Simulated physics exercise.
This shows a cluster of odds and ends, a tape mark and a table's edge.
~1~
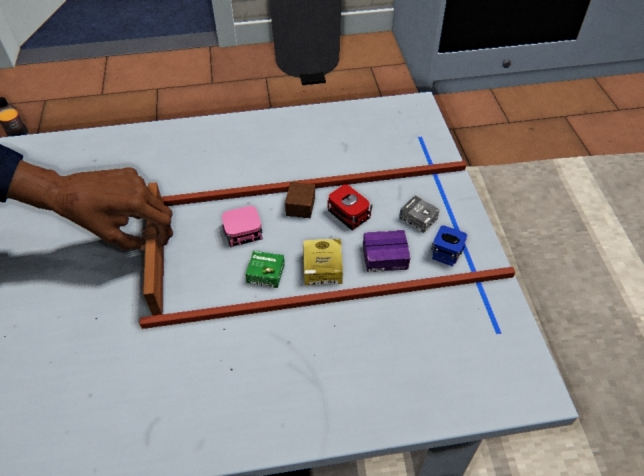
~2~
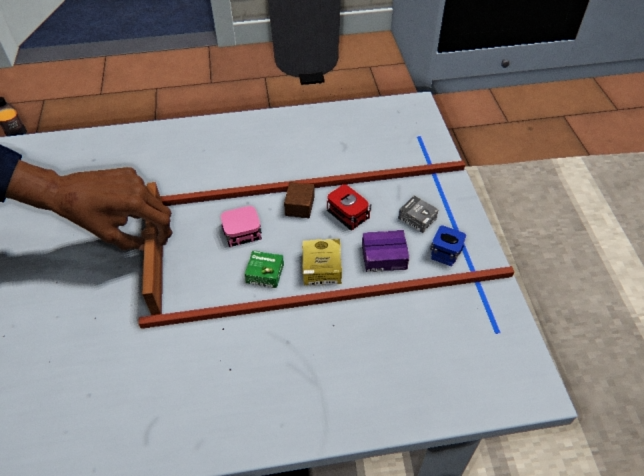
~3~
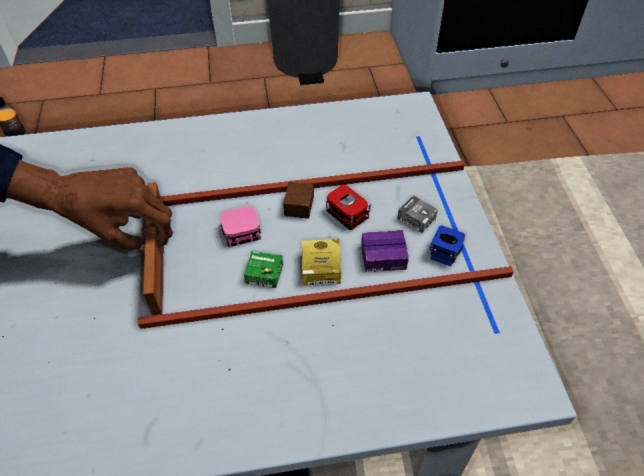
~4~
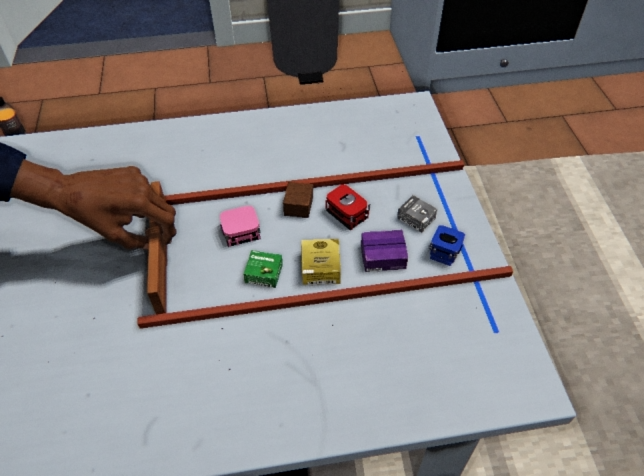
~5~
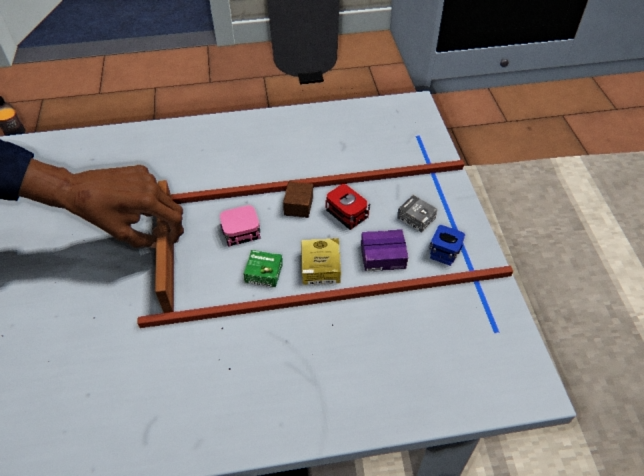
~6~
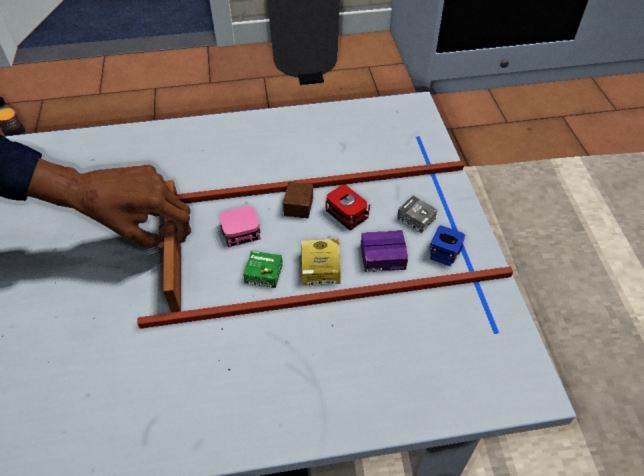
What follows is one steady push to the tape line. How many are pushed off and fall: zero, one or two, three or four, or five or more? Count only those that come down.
Here the number that fall off is five or more.
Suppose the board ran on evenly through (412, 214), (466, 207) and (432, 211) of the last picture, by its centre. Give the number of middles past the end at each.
Past the end: 2, 5 and 2.
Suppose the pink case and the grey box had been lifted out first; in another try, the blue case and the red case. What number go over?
Fallen: 3, and 3 in the other try.
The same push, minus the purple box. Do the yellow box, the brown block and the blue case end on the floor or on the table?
The yellow box falls, the brown block does not fall, the blue case falls.
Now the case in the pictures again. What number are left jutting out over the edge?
That would be 0.
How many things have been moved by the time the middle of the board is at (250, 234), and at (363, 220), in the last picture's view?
The counts are 2 and 8.
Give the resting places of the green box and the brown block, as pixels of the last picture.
The green box stops around (478, 240); the brown block around (451, 179).
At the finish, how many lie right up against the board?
In contact: 3.
Soon after, none off yet; blue case at rest near (446, 246); grey box at rest near (417, 214); purple box at rest near (384, 251).
Then, none off yet; blue case moved well along near (492, 236); grey box moving near (426, 216); purple box moved well along near (459, 243).
At rest, the number that fall off is five or more; fallen, yellow box, red case, purple box, grey box and blue case.
